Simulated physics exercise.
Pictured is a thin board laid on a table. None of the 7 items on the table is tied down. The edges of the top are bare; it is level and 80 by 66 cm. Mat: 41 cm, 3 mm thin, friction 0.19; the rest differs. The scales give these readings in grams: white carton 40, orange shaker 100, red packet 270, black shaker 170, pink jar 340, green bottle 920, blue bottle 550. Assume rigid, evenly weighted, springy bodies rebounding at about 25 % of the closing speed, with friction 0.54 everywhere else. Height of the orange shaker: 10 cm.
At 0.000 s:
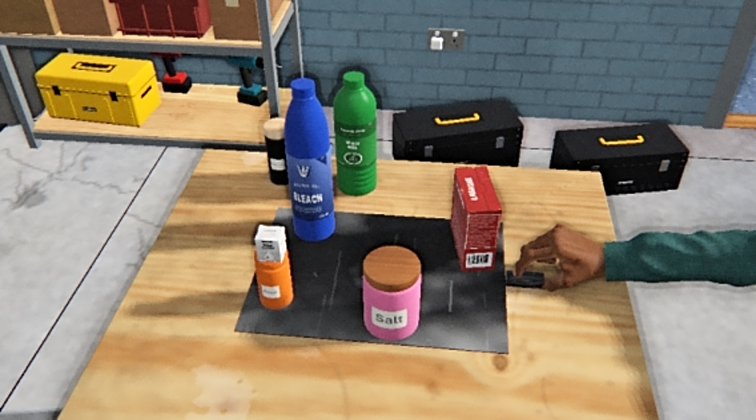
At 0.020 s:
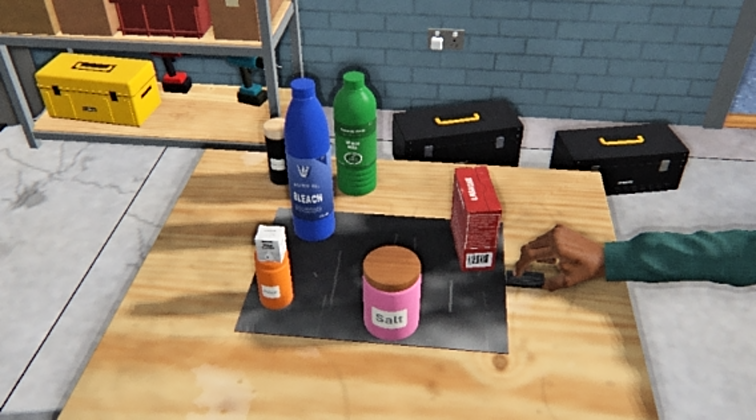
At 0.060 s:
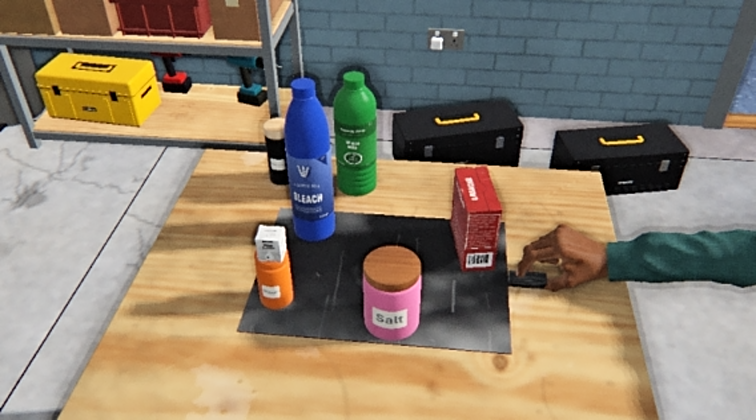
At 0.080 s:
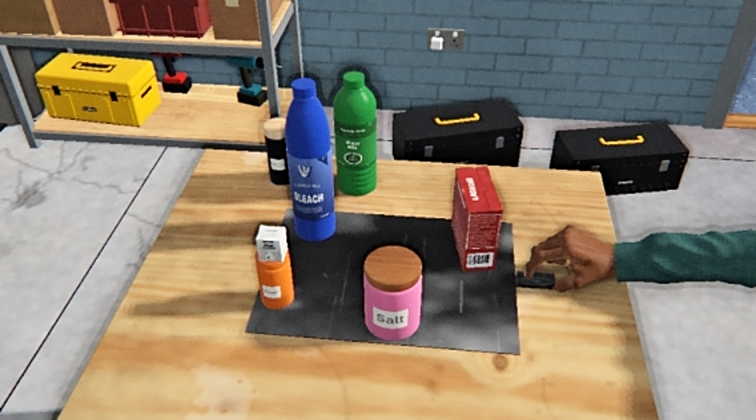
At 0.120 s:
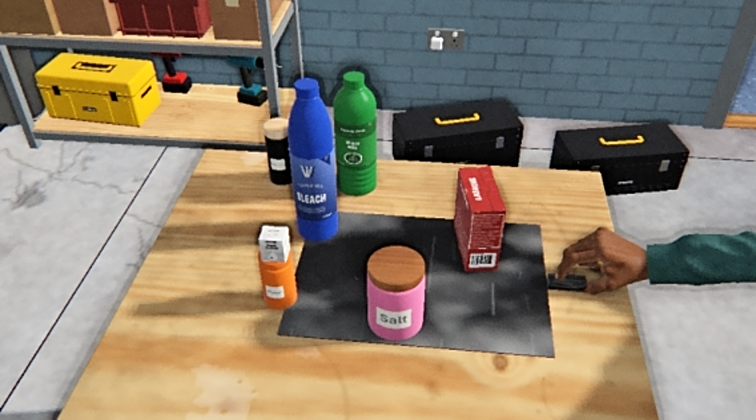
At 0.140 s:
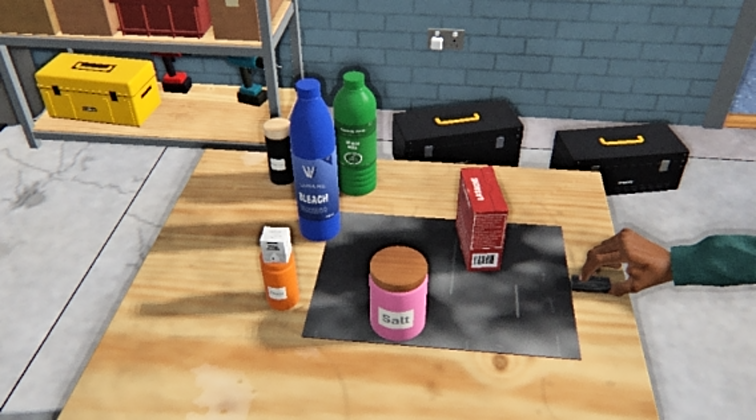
A hand gripping the edge of a dark sheet on a wooden table slid it to the right, while the bottles, pink salt jar, red packet and orange shaker barely shifted from their places.
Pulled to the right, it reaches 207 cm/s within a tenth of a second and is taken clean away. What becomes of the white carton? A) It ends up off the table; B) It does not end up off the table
It does not end up off the table.
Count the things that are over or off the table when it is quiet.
The answer: 0.
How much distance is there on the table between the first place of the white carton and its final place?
It ends about 1 centimetres from where it started.
After 0.24 s, 31 cm of pull; white carton leaning 5° near (284, 246); pink jar slid 4 cm; orange shaker leaning 5°.
After 0.34 s, 52 cm of pull; red packet slid 8 cm; pink jar slid 5 cm; blue bottle slid 3 cm.
After 0.44 s, 72 cm of pull; red packet leaning 14°; pink jar slid 5 cm.
After 0.64 s, 90 cm of pull; red packet leaning 14°; pink jar slid 5 cm; blue bottle slid 2 cm.
At rest (1.6 s), not toppled but over 6 cm from the start, red packet; the other 6 in place, give or take 6 cm. Seen from the same camera at the end, white carton near (278, 246).
